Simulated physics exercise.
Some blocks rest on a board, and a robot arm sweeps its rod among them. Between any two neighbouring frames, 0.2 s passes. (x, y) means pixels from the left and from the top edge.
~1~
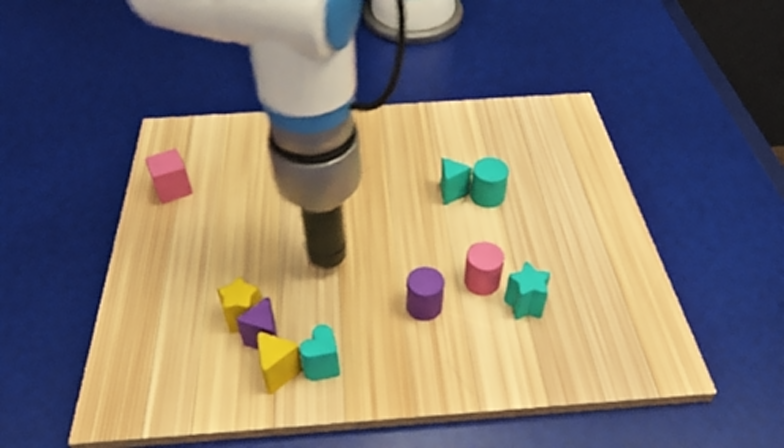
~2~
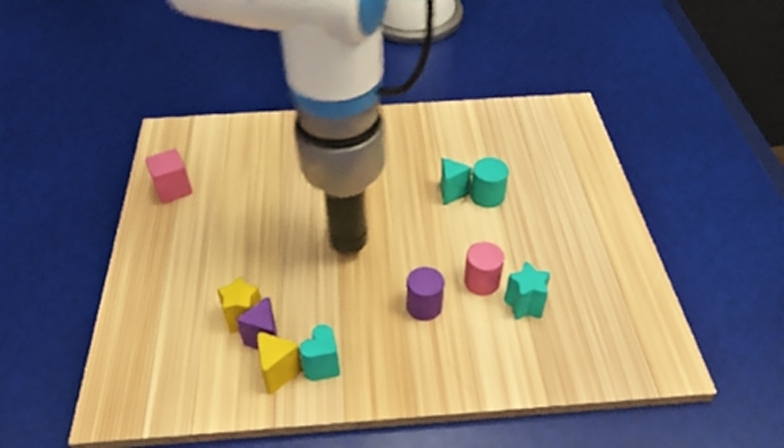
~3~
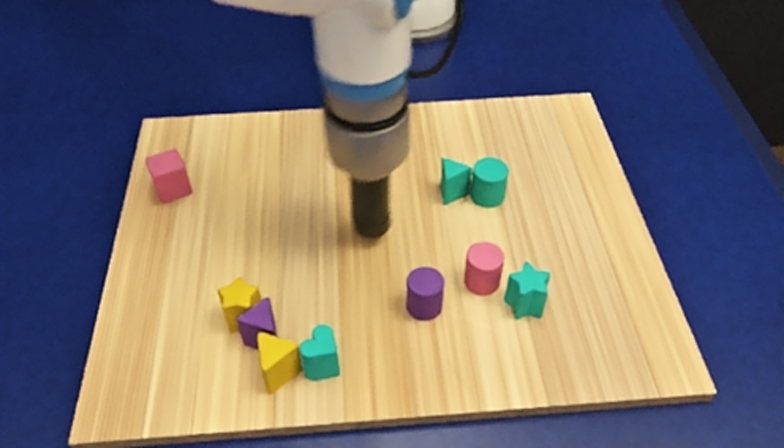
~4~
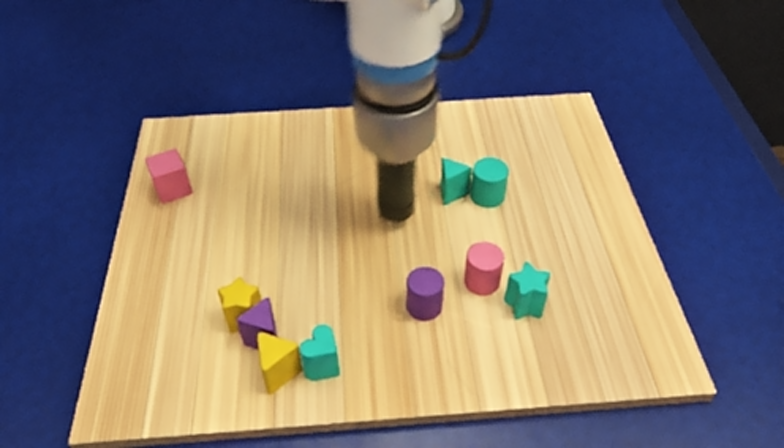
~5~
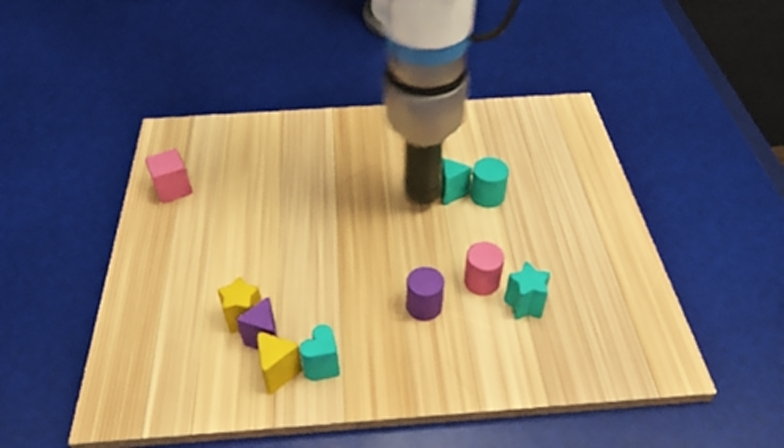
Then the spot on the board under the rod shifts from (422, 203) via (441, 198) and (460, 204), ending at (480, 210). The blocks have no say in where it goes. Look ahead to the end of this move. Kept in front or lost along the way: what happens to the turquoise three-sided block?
The rod moves past it.
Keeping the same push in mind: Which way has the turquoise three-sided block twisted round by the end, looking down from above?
Answer: Against the clock.
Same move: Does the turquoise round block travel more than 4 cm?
No, it doesn't check out.
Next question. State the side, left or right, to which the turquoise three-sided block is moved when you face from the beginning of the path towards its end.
Seen from start to end, it moves left.
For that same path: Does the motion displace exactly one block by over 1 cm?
Short answer: No.
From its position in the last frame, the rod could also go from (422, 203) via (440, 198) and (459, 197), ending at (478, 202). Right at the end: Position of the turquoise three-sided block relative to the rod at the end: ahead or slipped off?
I think the rod loses the turquoise three-sided block somewhere along the way.
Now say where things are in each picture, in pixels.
Rod tip at (327, 254); block tops, turquoise three-sided block at (454, 167); pink round block at (486, 255); turquoise round block at (491, 168), in the first picture.
Rod at (349, 240); blocks unchanged, in the second picture.
Rod at (372, 225); blocks unchanged, in the third picture.
Rod at (396, 209); blocks unchanged, in the fourth picture.
Rod at (422, 192); turquoise three-sided block at (454, 167); pink round block at (486, 255); turquoise round block at (491, 168), in the fifth picture.
The first path, step by step. Halfway along, rod at (452, 190); turquoise three-sided block at (472, 159), turned 40° anticlockwise; turquoise round block at (499, 168).
At the end, rod at (481, 199); turquoise three-sided block at (475, 158), turned 55° anticlockwise; pink round block in place; turquoise round block at (510, 166).
